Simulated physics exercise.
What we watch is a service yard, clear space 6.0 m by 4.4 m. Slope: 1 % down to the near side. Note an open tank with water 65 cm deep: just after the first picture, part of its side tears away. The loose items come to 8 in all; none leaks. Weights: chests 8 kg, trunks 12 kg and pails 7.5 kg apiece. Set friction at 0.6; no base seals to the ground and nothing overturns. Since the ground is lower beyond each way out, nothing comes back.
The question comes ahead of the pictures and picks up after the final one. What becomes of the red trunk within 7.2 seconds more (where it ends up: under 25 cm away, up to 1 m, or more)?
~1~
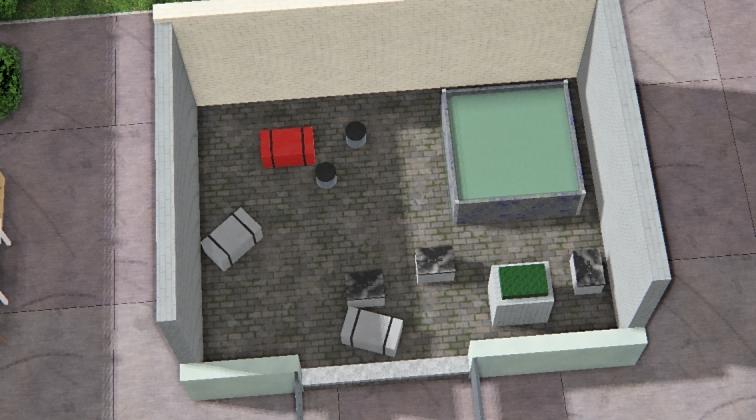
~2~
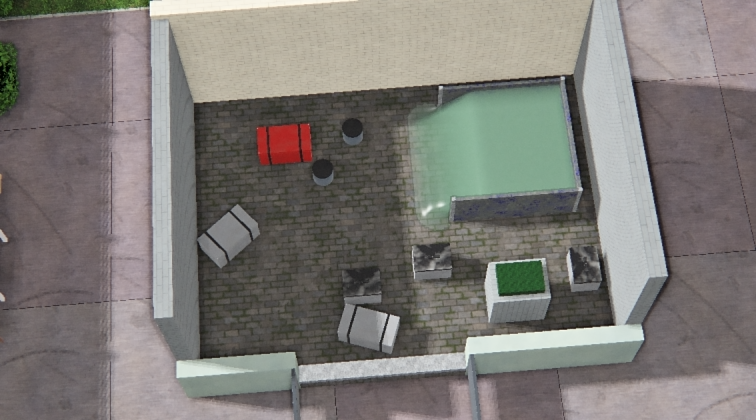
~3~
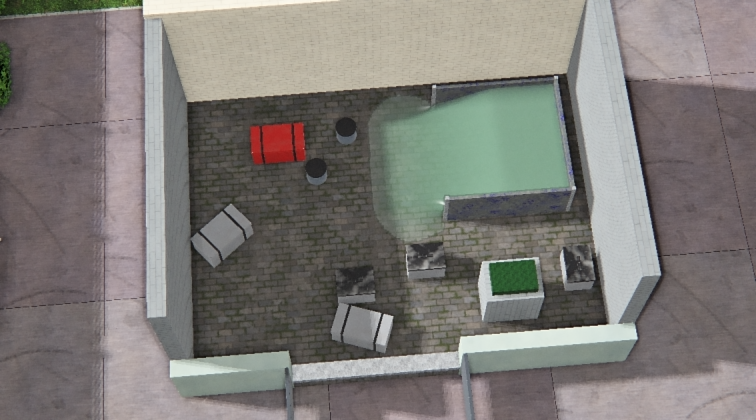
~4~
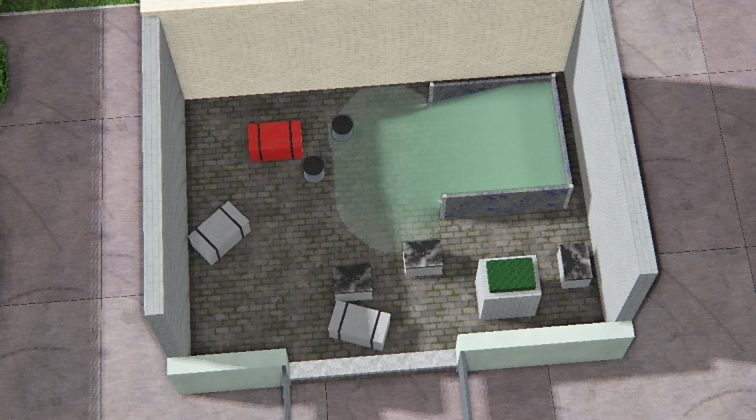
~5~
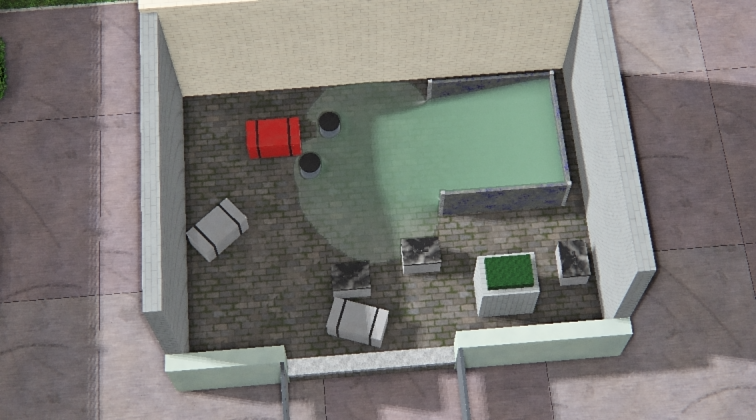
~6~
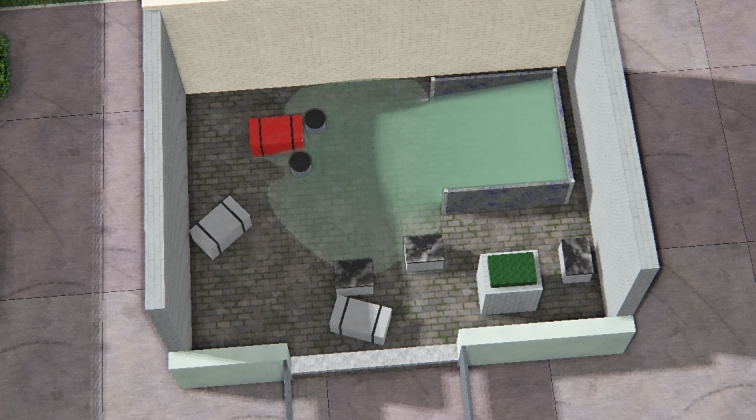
Observation: Red trunk moves a great deal.
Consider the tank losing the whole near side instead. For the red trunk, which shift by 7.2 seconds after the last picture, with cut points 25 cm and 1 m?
From there, the red trunk gets moved partway.
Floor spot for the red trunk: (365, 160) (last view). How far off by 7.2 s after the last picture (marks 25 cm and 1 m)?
In the end it is hauled off.
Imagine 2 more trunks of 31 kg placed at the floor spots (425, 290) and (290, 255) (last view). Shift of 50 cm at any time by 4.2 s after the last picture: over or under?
Taking them in order, they come out smaller and greater.
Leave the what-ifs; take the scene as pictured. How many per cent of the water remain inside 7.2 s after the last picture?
I'd say some 74 percent hasn't gone yet.
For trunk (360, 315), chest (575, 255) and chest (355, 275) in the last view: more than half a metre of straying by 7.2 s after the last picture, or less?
Results in listed order: Exceeds / falls short / exceeds.
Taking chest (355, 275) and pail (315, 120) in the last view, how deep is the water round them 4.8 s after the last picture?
I'd estimate 9 cm for the first and 13 cm for the second.
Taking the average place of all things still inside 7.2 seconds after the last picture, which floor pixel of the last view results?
Centre of the remaining things: Roughly (429, 279).
Then, 0.9 s after the last picture the red trunk is near (201, 106), 1.2 m from its start, afloat; 0 of 8 are out; 4 afloat.
Then, 2.8 s after the last picture the red trunk is near (210, 125), 1.0 m from its start, afloat; 0 of 8 are out; 3 afloat.
Then, 4.8 s after the last picture the red trunk is near (226, 212), 1.5 m from its start, afloat; 0 of 8 are out; 5 afloat.
Then, 7.2 s after the last picture the red trunk is near (266, 257), 2.1 m from its start, afloat; 1 of 8 are out; 5 afloat.
